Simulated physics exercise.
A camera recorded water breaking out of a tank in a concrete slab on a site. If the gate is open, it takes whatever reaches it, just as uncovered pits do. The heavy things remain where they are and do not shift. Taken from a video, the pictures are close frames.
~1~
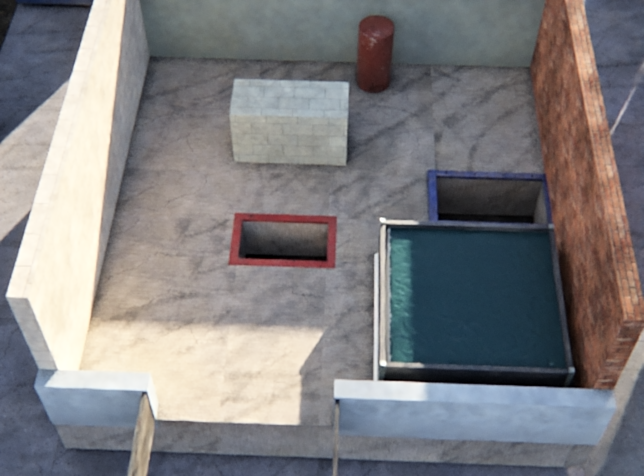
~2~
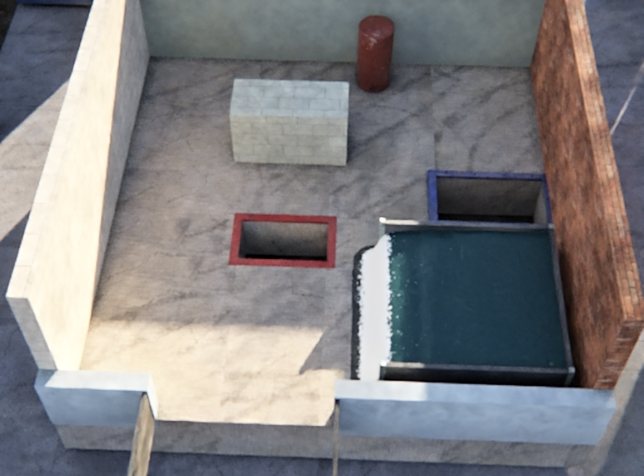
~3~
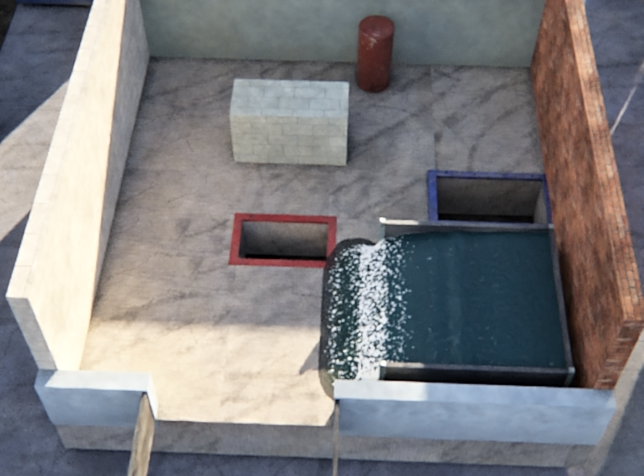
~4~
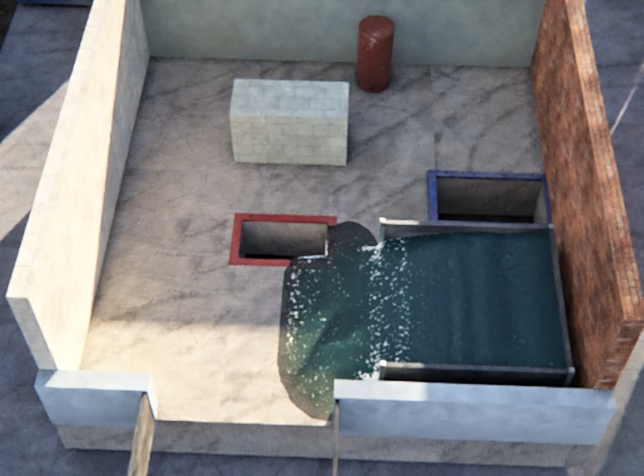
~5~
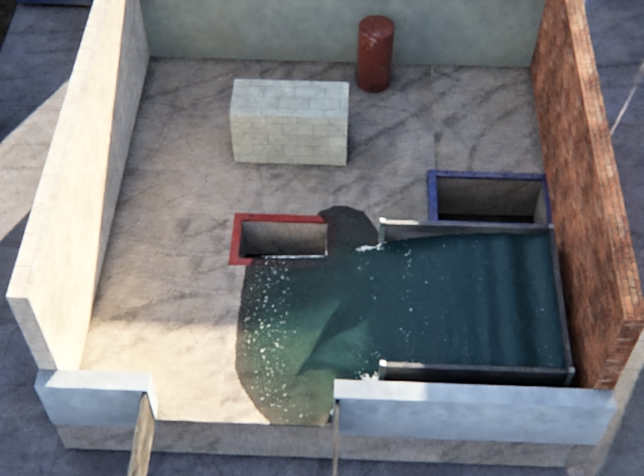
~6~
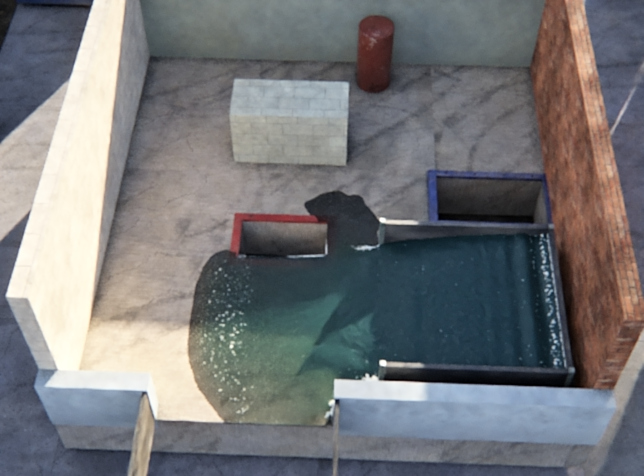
The footage shows a walled concrete slab where a tank of dark green water opens on its left side, and foaming water pours out, spreading leftward across the floor and around the near edge of a red-rimmed pit.
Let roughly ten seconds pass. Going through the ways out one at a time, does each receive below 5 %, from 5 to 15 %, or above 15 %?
In order: The gate goes higher than fifteen per cent; the blue pit stays lower than five per cent; the red pit goes higher than fifteen per cent.
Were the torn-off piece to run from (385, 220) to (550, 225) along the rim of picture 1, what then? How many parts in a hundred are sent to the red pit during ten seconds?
Share recorded - red: 2 %.
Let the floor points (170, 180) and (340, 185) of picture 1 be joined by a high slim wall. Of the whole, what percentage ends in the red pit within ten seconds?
Roughly 30 per cent ends up in the red pit.
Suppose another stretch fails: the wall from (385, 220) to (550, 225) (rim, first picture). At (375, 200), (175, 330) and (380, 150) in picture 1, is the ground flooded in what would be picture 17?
Taking them in order, I'd say swamped, not reached and swamped.
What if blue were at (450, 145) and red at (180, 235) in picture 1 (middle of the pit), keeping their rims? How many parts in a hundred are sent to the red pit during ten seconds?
Red: 40 %.
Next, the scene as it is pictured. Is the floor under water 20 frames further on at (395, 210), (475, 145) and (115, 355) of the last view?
Left dry; left dry; drenched.
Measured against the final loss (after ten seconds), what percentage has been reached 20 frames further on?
I'd say about 50 per cent.
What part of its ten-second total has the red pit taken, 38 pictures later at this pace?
By my reckoning, 80 percent.
A moment on, water covers 35 % of the floor; the gate 2 %, the blue pit 0 %, the red pit 5 %.
Next, water covers 35 % of the floor; the gate 5 %, the blue pit 0 %, the red pit 10 %.
Then, water covers 50 % of the floor; the gate 11 %, the blue pit 0 %, the red pit 15 %.
Later, water covers 70 % of the floor; the gate 20 %, the blue pit 0 %, the red pit 20 %.
In the end, water covers 95 % of the floor; the gate 26 %, the blue pit 0 %, the red pit 26 %.
